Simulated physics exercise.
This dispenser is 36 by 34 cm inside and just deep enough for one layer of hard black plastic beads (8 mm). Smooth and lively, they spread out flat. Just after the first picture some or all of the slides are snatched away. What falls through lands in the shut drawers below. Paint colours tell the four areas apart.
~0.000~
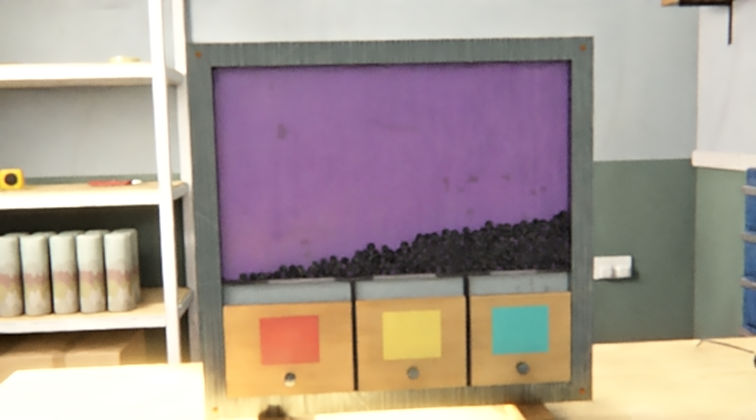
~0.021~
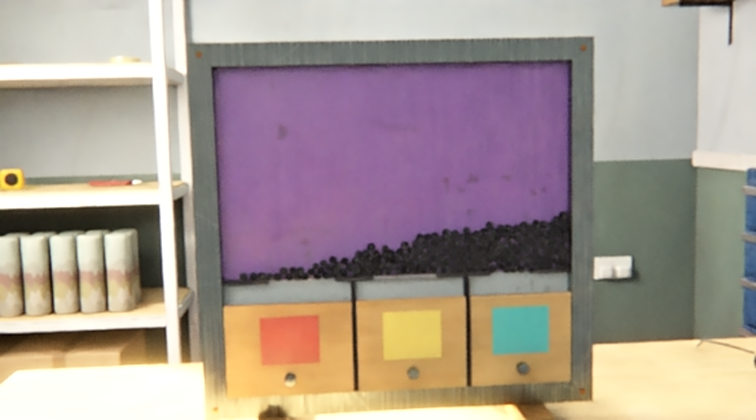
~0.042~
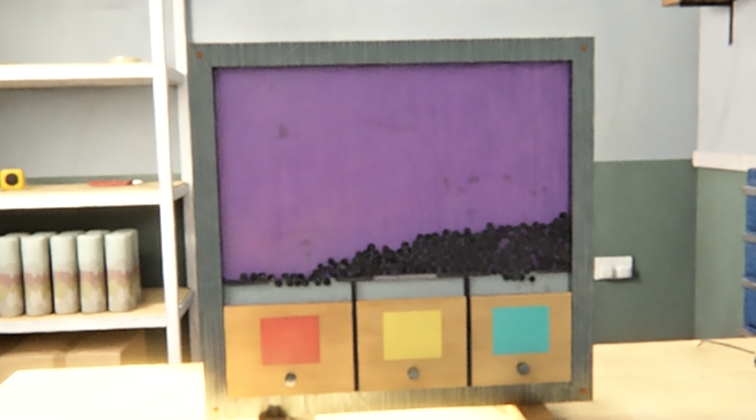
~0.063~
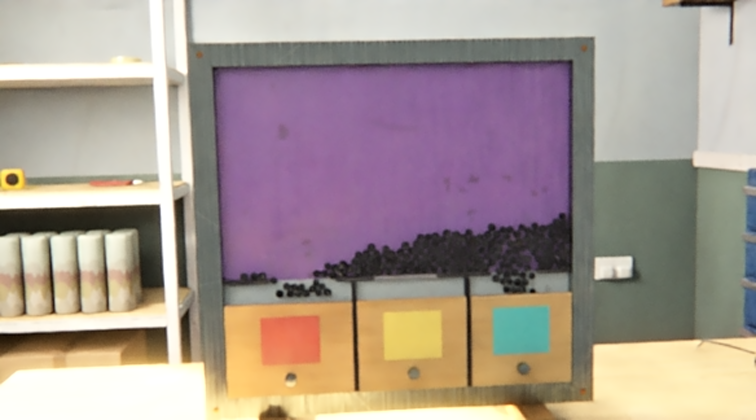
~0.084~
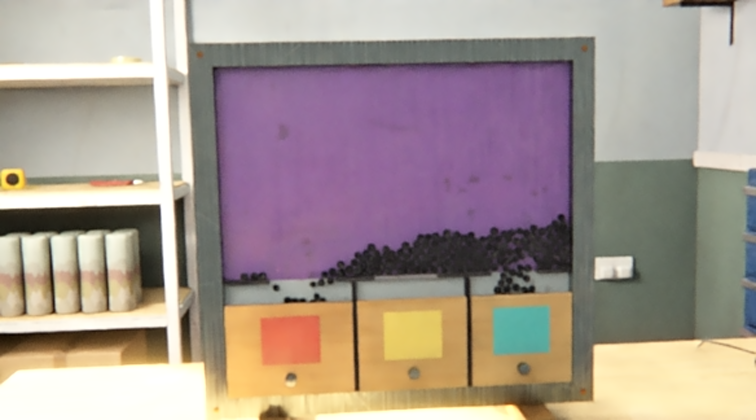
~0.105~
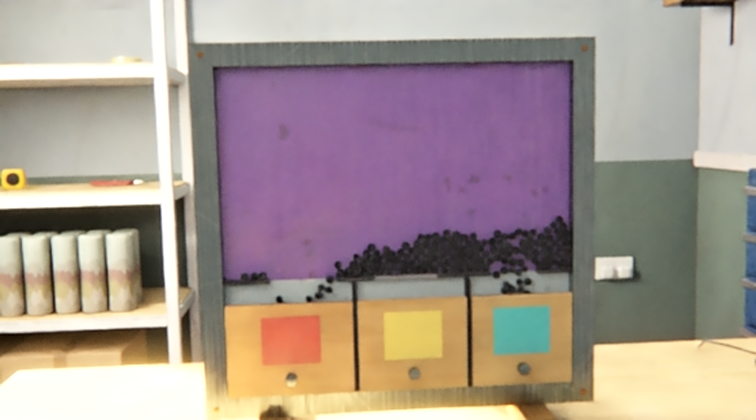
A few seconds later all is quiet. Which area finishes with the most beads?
The one marked turquoise.
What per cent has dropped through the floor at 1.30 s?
Some 75 per cent.
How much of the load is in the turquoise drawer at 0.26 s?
About 30 per cent.
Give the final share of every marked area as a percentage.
Red drawer: 20; purple store: 25; turquoise drawer: 60; yellow drawer: 0.
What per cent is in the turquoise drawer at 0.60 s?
Roughly 50 per cent.
By 0.26 s, 45 % are out; red 10 %, purple 55 %, turquoise 30 %.
By 0.60 s, 65 % are out; red 15 %, purple 35 %, turquoise 50 %.
By 1.30 s, 75 % are out; red 15 %, purple 25 %, turquoise 60 %.
At rest by 2.2 s, 75 % are out; red 20 %, purple 25 %, turquoise 60 %, yellow 0 %.
